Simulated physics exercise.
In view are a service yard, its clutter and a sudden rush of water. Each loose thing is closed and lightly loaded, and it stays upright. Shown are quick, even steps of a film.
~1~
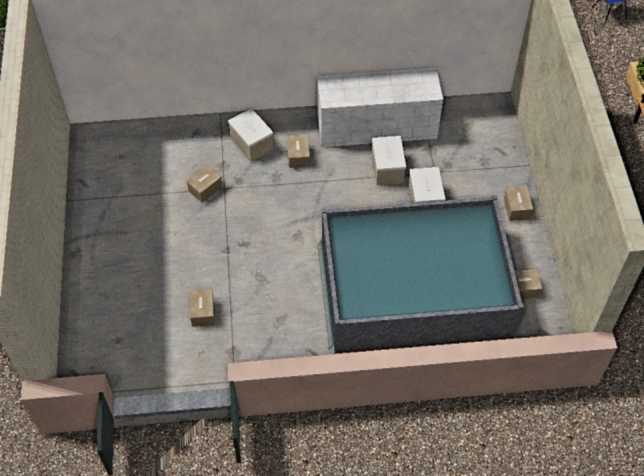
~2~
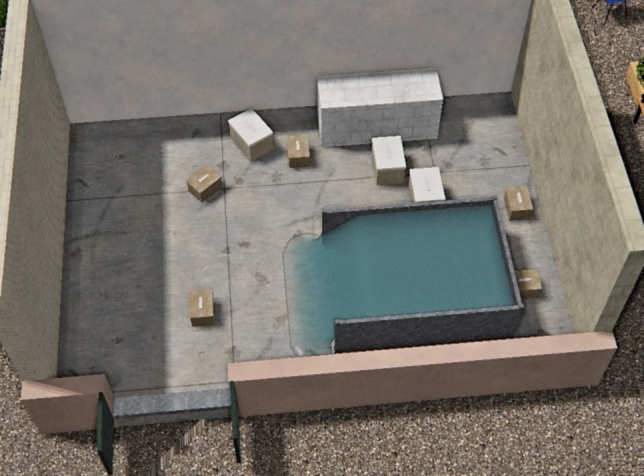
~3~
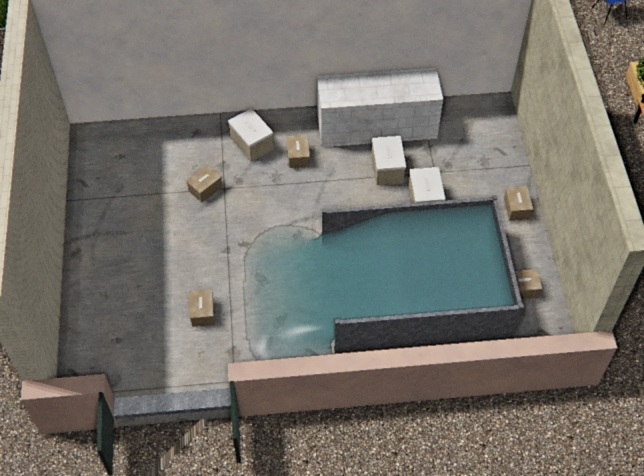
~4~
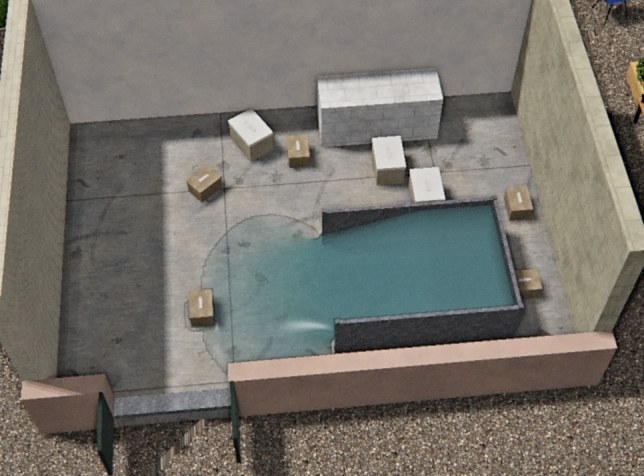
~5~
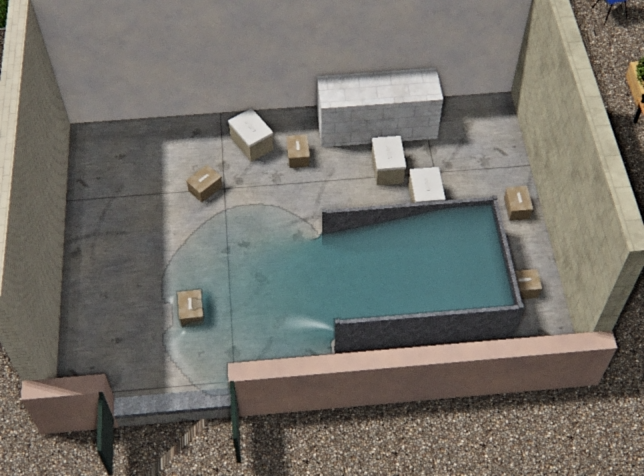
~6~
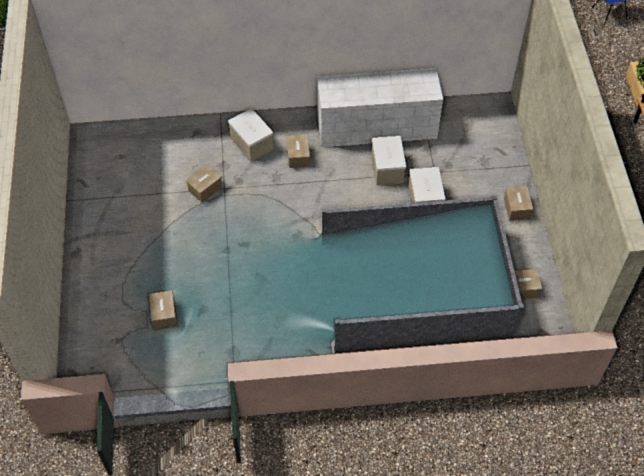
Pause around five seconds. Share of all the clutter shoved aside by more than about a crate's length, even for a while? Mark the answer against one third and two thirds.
One to two thirds of them.
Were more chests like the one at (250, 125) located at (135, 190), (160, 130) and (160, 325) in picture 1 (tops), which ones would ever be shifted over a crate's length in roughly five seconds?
First driven off; second driven off; third driven off.
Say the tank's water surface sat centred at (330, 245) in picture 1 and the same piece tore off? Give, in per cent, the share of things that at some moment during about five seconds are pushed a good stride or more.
I'd put it near 40 percent.
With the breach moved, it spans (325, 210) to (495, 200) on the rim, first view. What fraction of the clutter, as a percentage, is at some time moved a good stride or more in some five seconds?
I'd put it at about 90 percent.
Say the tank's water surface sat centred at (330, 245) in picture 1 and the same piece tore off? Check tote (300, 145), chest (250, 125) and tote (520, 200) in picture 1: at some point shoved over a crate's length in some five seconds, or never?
Object by object, in turn: Travelled a good distance, travelled a good distance, lingered near its place.
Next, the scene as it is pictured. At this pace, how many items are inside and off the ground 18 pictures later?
That would be 2.
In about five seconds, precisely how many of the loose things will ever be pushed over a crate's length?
So, 4 of them.
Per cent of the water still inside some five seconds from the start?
84 %.
A moment on, 1 of 8 are well off their spots; 0 afloat.
Next, 2 of 8 are well off their spots; 1 afloat.
Later, 2 of 8 are well off their spots; 2 afloat.
In the end, 4 of 8 are well off their spots, and 4 have been at some point; 2 afloat.
